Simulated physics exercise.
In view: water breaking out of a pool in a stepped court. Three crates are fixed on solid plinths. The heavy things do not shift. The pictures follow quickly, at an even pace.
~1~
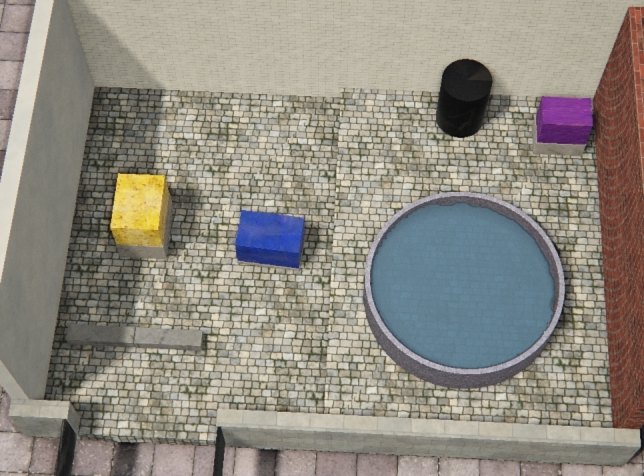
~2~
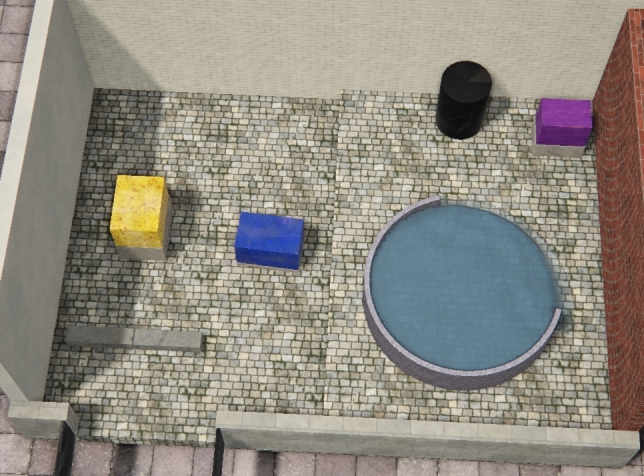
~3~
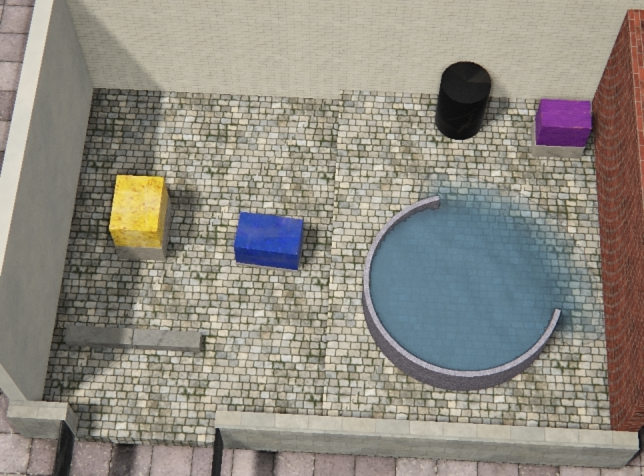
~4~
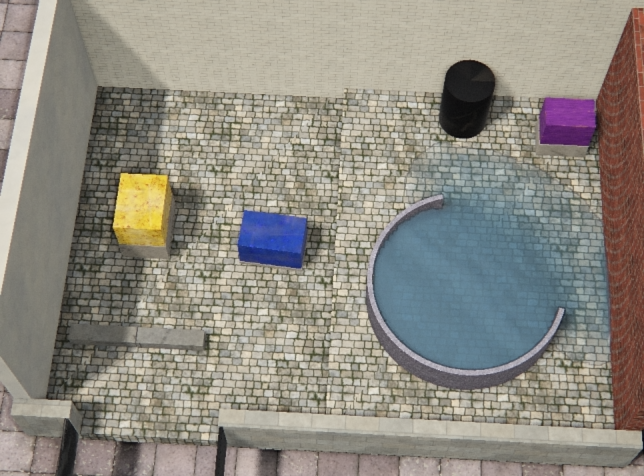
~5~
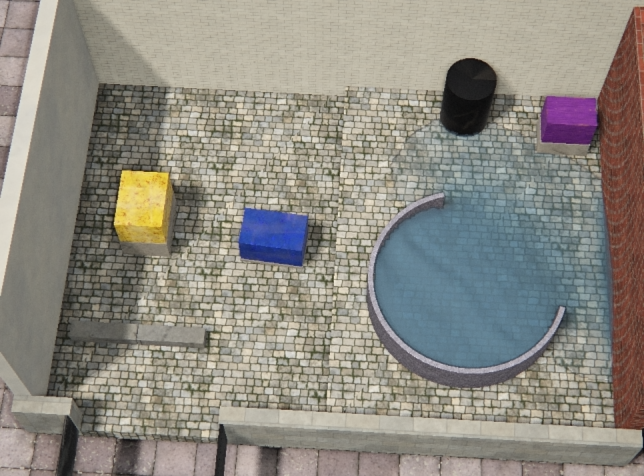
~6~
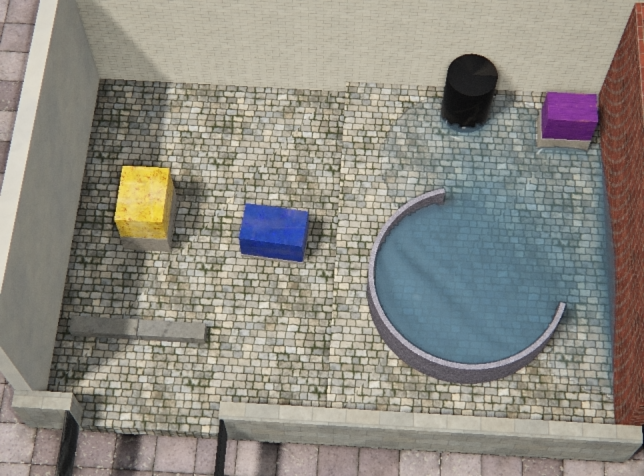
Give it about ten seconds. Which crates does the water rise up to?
In the end: The blue crate gets wet; the yellow crate stays dry; the purple crate gets wet.
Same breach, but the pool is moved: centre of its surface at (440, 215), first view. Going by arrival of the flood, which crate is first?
That is the one in purple.
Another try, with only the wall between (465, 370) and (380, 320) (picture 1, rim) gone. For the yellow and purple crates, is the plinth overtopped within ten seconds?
My reading: The yellow crate is safe; the purple crate is safe.
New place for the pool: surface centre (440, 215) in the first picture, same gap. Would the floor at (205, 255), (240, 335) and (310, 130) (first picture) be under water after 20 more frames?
One after the other: Dry, no water, covered.
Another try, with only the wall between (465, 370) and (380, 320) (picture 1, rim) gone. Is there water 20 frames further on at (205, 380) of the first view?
Verdict: Awash.
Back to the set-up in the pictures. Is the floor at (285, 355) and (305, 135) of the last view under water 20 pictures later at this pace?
In that order: Clear, under water.
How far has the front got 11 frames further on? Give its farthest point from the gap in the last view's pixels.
I would point to (267, 92).
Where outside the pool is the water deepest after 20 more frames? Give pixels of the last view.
Close to (598, 100).
A moment on, water covers 25 % of the floor; the blue crate not reached, the yellow crate not reached, the purple crate water round its plinth.
Next, water covers 30 % of the floor; the blue crate not reached, the yellow crate not reached, the purple crate water round its plinth.
Then, water covers 50 % of the floor; the blue crate not reached, the yellow crate not reached, the purple crate water round its plinth.
Later, water covers 85 % of the floor; the blue crate water round its plinth, the yellow crate water round its plinth, the purple crate water round its plinth.
In the end, water covers 95 % of the floor; the blue crate was topped, the yellow crate stayed above the water, the purple crate was topped.
